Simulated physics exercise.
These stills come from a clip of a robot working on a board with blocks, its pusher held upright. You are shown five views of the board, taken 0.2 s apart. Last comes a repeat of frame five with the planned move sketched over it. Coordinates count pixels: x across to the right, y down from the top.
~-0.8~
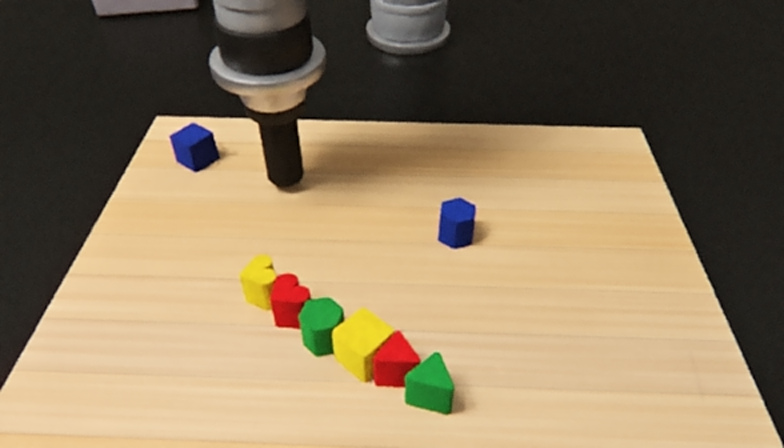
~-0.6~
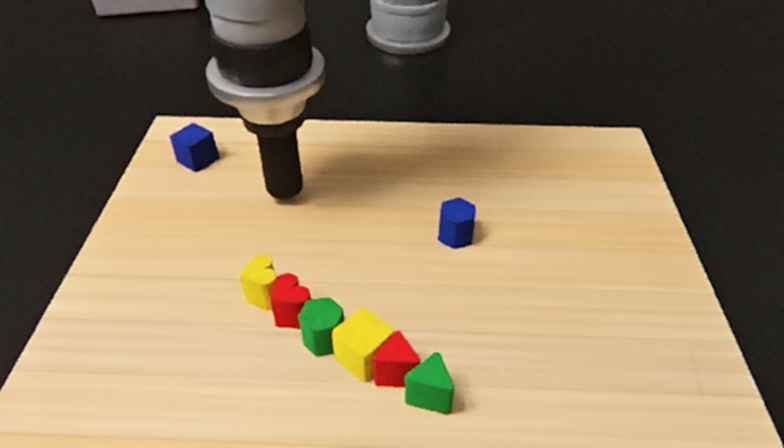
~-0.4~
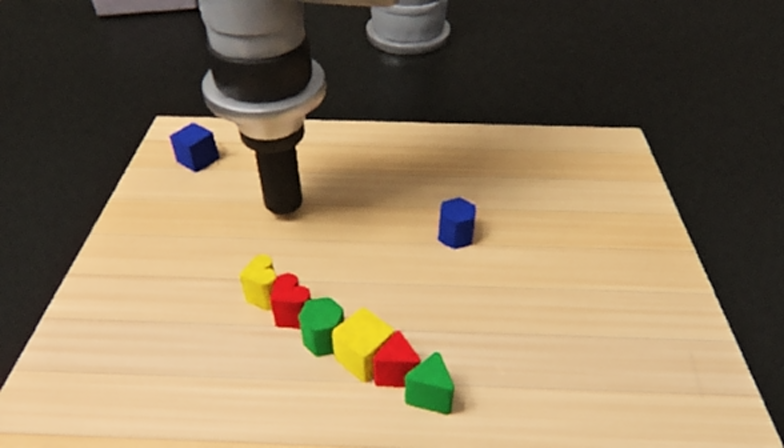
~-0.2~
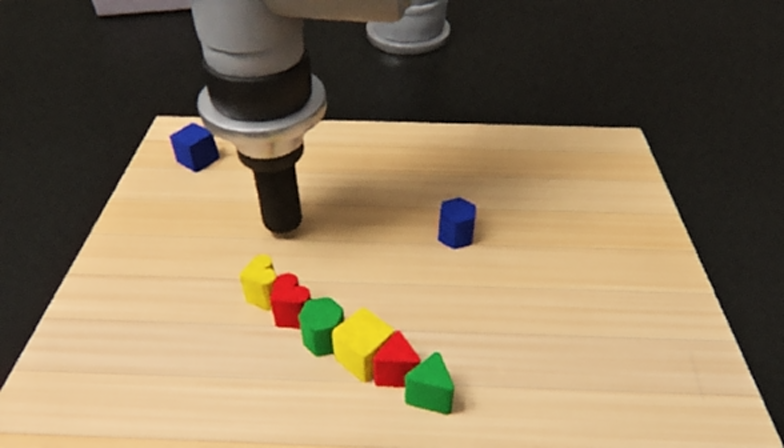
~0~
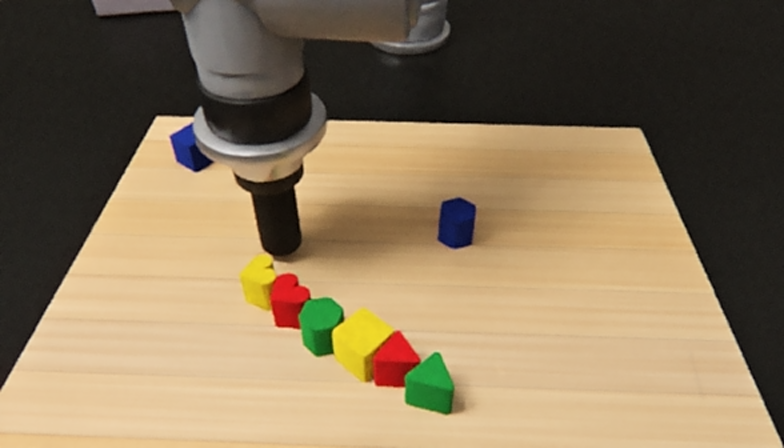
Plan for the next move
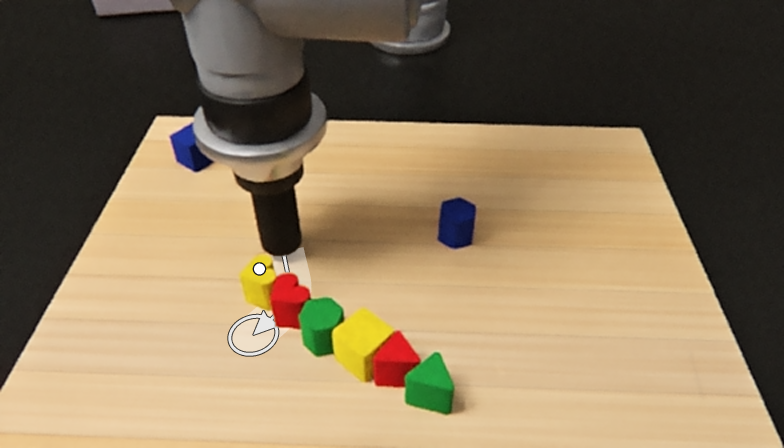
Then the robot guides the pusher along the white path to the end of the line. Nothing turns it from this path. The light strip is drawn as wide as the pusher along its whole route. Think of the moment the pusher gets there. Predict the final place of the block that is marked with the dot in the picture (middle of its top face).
I'd say the block that is marked with the dot ends with its top centre at (201, 314).
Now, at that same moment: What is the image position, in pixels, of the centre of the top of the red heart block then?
I predict (266, 340).
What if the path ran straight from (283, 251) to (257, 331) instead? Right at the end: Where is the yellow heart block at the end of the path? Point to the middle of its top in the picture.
The spot you're after is about (227, 341) in the image.
The drawn path runs from (283, 251) over (289, 278) and (282, 308) to (253, 335); the dot is on the yellow heart block.
The first path, step by step. One third of the way, pusher at (287, 270); yellow heart block at (255, 278), turned 15° clockwise.
Two thirds of the way, pusher at (281, 300); yellow heart block at (235, 300), turned 65° clockwise; red heart block at (277, 317); green hexagonal block at (317, 332), turned 45° anticlockwise; yellow four-sided block at (368, 334).
At the end, pusher at (251, 327); yellow heart block at (201, 314), turned 115° clockwise; red heart block at (266, 340), turned 40° anticlockwise; green hexagonal block at (316, 335), turned 60° anticlockwise; yellow four-sided block at (368, 334); green three-sided block not moved.
